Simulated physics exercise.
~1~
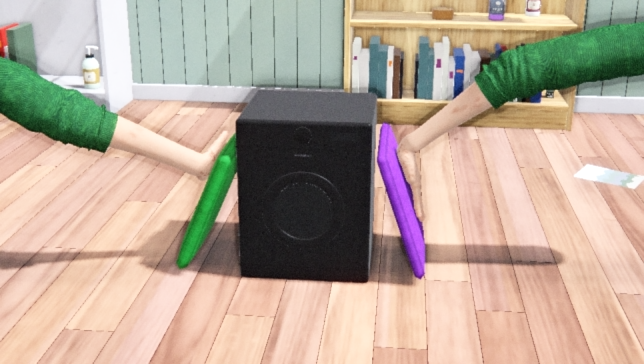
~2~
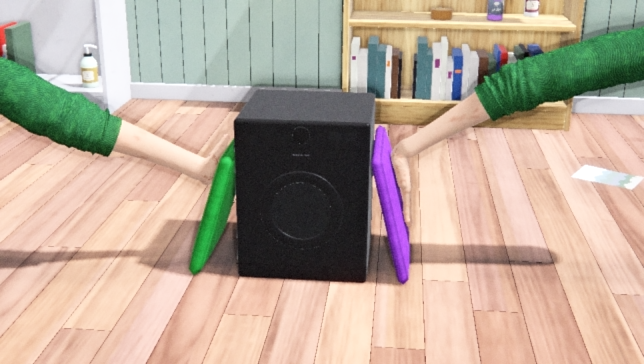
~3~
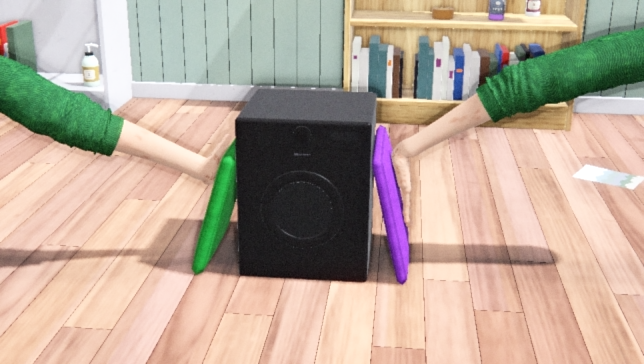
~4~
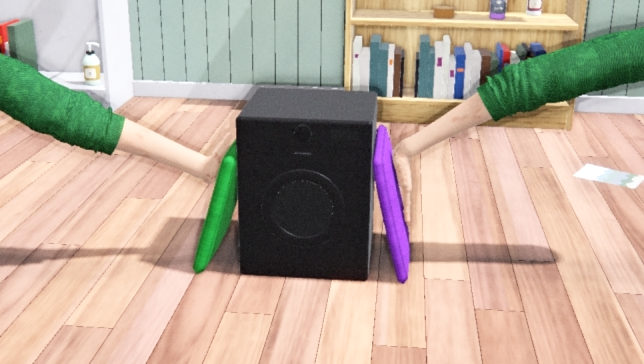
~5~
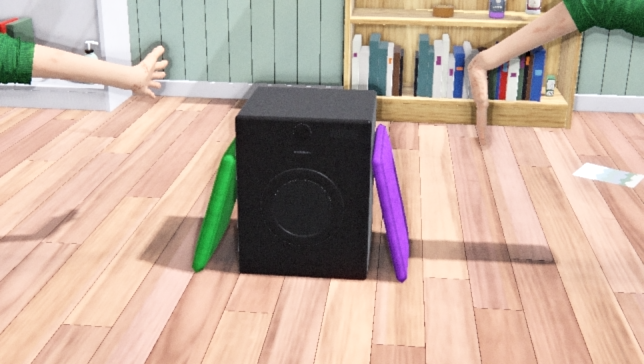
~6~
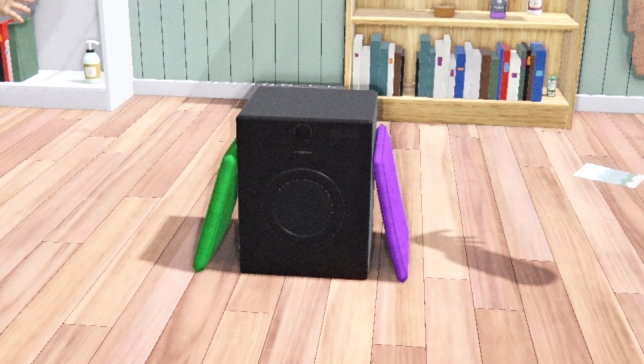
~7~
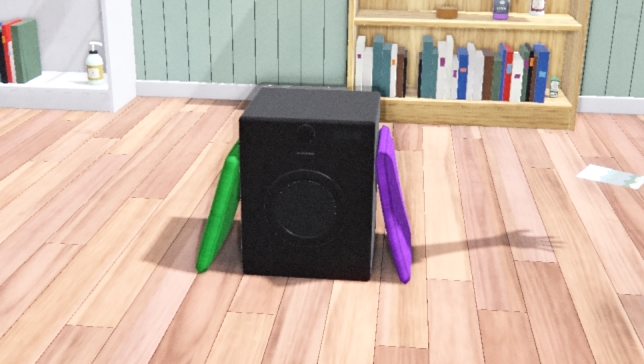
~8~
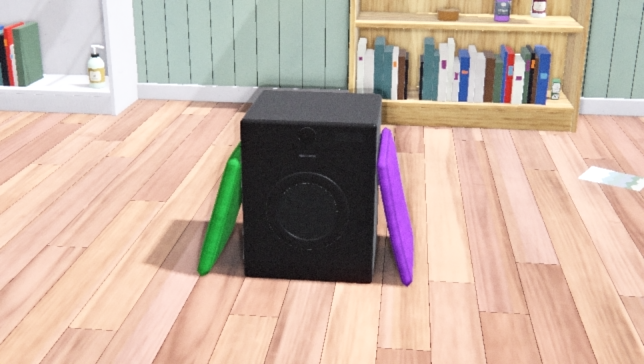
Two hands in green sleeves hold a green pad and a purple pad upright against opposite sides of a black, box-shaped machine on a pale wooden floor. They shift the pads slightly inward, the green one to the right and the purple one to the left, until both tilt against the machine. After holding them there briefly, the hands let go and draw back out of view on either side. The machine stays put while the view sways a little. At the end, both pads are still propped up, leaning against its sides.
